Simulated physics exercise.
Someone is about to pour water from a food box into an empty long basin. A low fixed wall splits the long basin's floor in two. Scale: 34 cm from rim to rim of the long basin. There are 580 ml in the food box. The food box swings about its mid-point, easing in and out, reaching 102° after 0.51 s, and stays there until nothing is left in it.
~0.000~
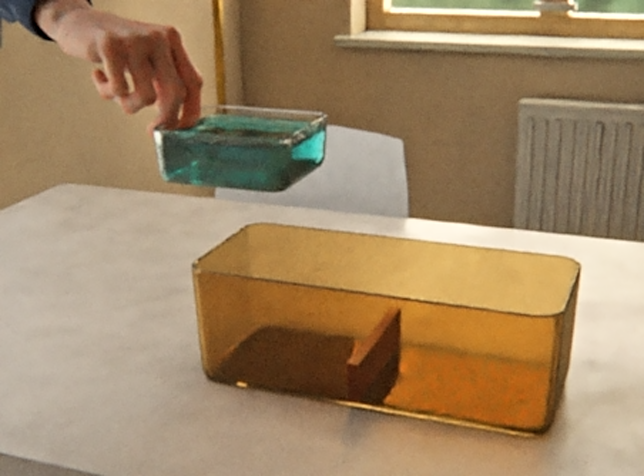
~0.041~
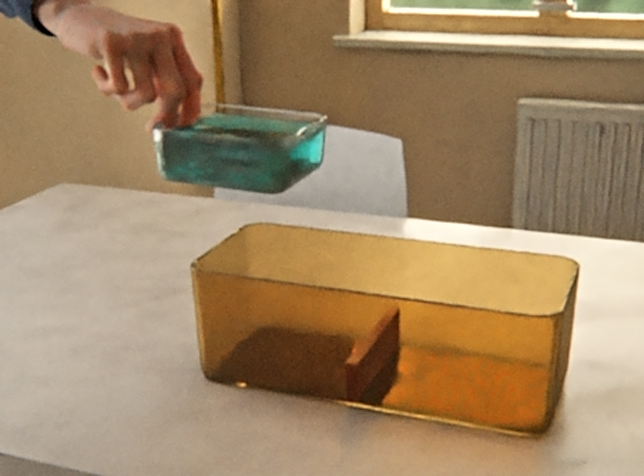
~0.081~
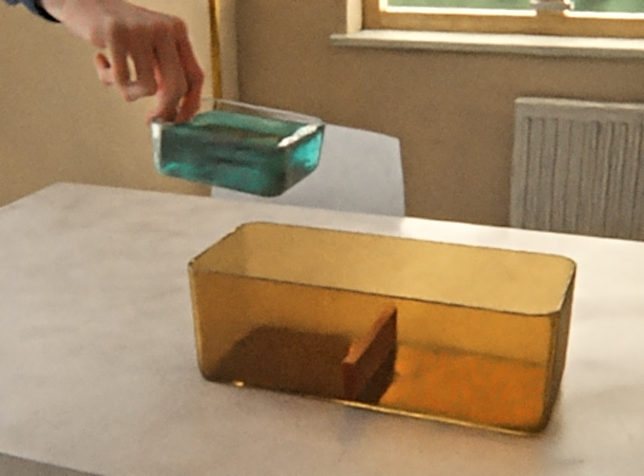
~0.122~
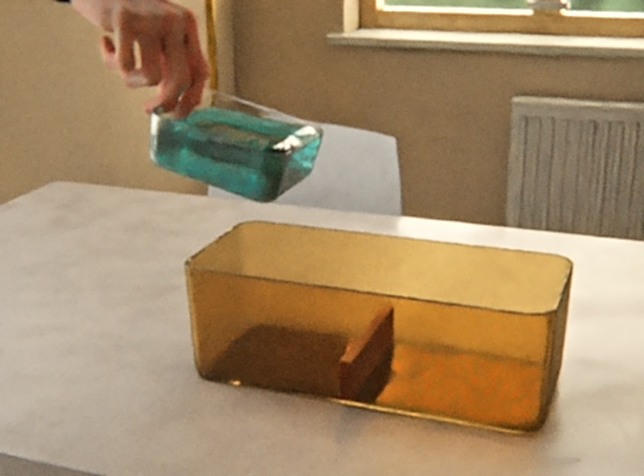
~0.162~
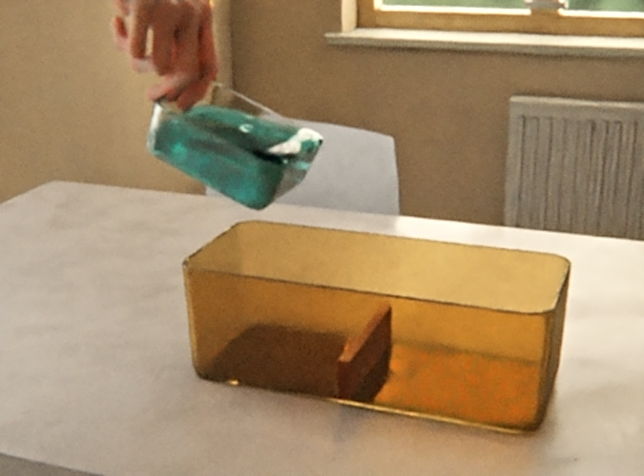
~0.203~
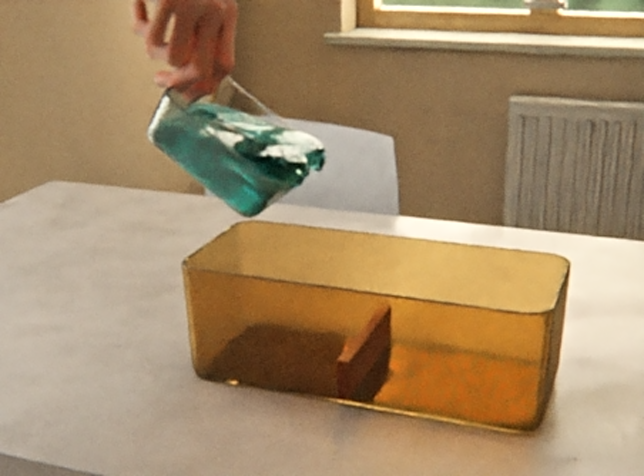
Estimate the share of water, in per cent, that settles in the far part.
Roughly 19 per cent is past the wall.
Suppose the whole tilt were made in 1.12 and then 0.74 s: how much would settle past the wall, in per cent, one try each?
First 45, then 35 per cent.
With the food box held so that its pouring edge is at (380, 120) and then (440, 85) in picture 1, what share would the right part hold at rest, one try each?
In turn about 75 and 80 per cent.
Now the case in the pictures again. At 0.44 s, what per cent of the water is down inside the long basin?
Some 70 per cent.
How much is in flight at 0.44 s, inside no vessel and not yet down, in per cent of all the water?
About 24 per cent.
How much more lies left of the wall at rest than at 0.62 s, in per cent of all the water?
Some 2 per cent.
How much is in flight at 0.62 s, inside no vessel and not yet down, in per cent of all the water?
About 8 per cent.
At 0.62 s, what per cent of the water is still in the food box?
About 1 per cent.
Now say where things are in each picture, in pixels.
Tilt 0°; pouring edge (309, 129); surface from (184, 124) to (309, 133); the long basin's rim runs from (220, 246) to (572, 289); the wall's top is at (376, 335), in the first picture.
Tilt 2°; pouring edge (308, 131); surface from (184, 123) to (308, 134), in the second picture.
Tilt 6°; pouring edge (307, 136); surface from (183, 120) to (307, 136), in the third picture.
Tilt 14°; pouring edge (305, 145); surface from (180, 116) to (306, 140), in the fourth picture.
Tilt 23°; pouring edge (303, 157); surface from (179, 115) to (303, 147); 3 per cent is over the edge, in the fifth picture.
Tilt 35°; pouring edge (300, 171); surface from (179, 112) to (284, 145); 10 per cent is over the edge, in the sixth picture.
Then, 0.44 s in, the tilt is 98° and 6 per cent is still to pour, 59 is left of the wall and 10 right of it.
Then, 0.62 s in, the tilt is 102° and 1 per cent is still to pour, 73 is left of the wall and 16 right of it.
Then, 0.81 s in, the tilt is 102° and 0 per cent is still to pour, 75 is left of the wall and 18 right of it.
Then, 1.01 s in, the tilt is 102° and 0 per cent is still to pour, 75 is left of the wall and 19 right of it.
Finally, 75 per cent lies left of the wall, 19 right of it and 6 outside.
